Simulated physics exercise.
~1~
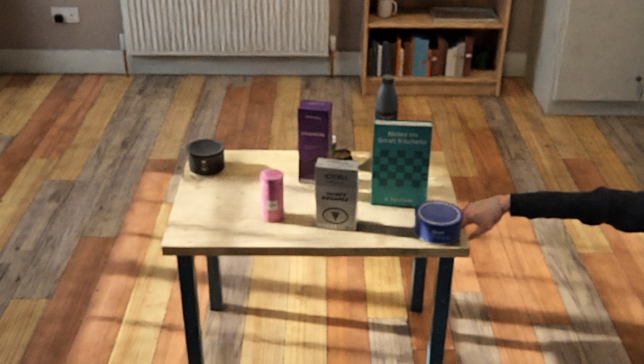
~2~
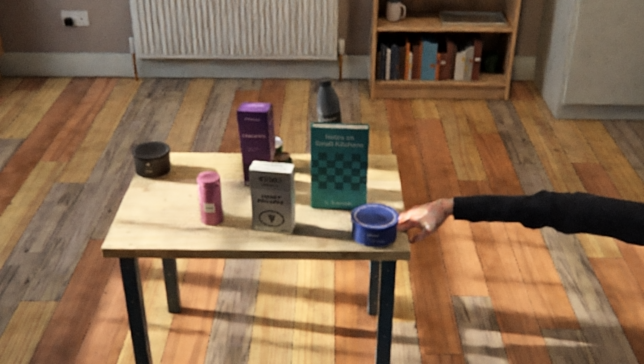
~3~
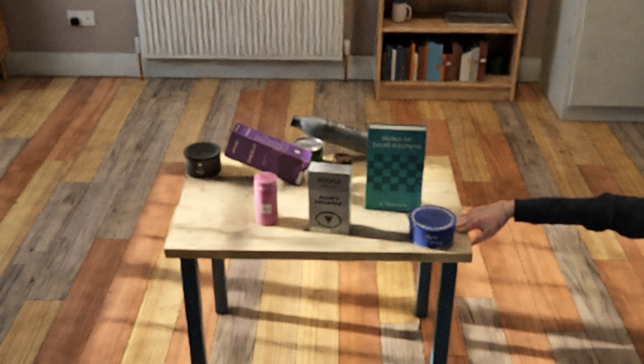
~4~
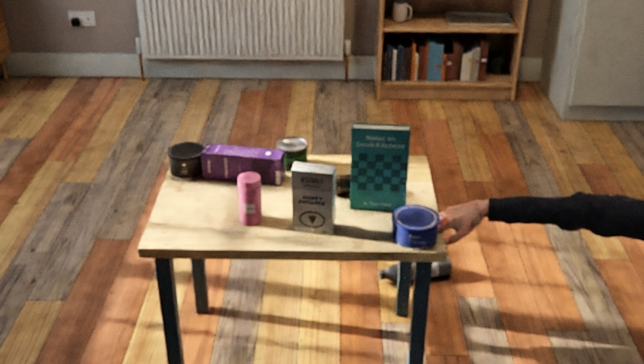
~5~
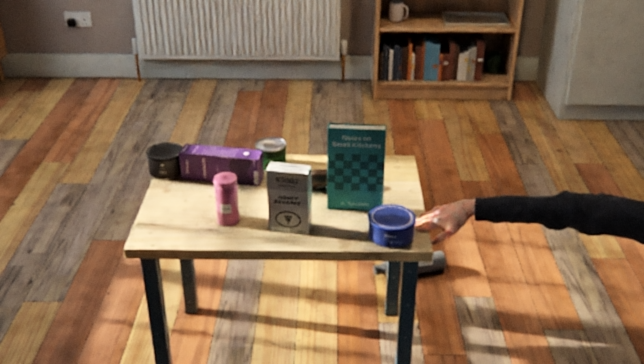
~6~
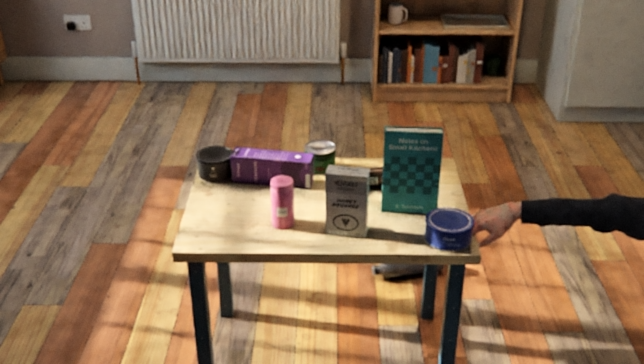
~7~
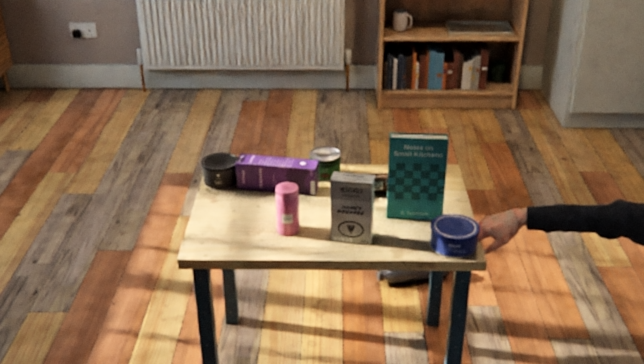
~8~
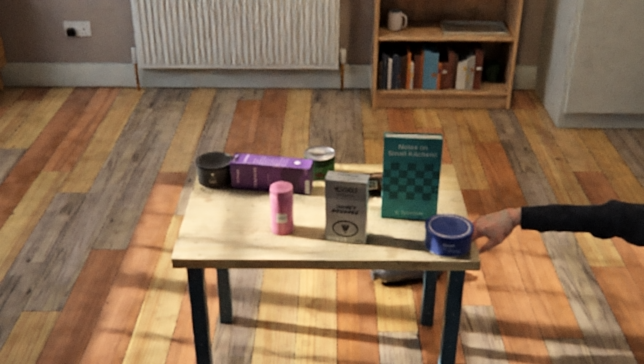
Hand jerking a small wooden table left and right, toppling a purple carton and sending a grey bottle to the floor.
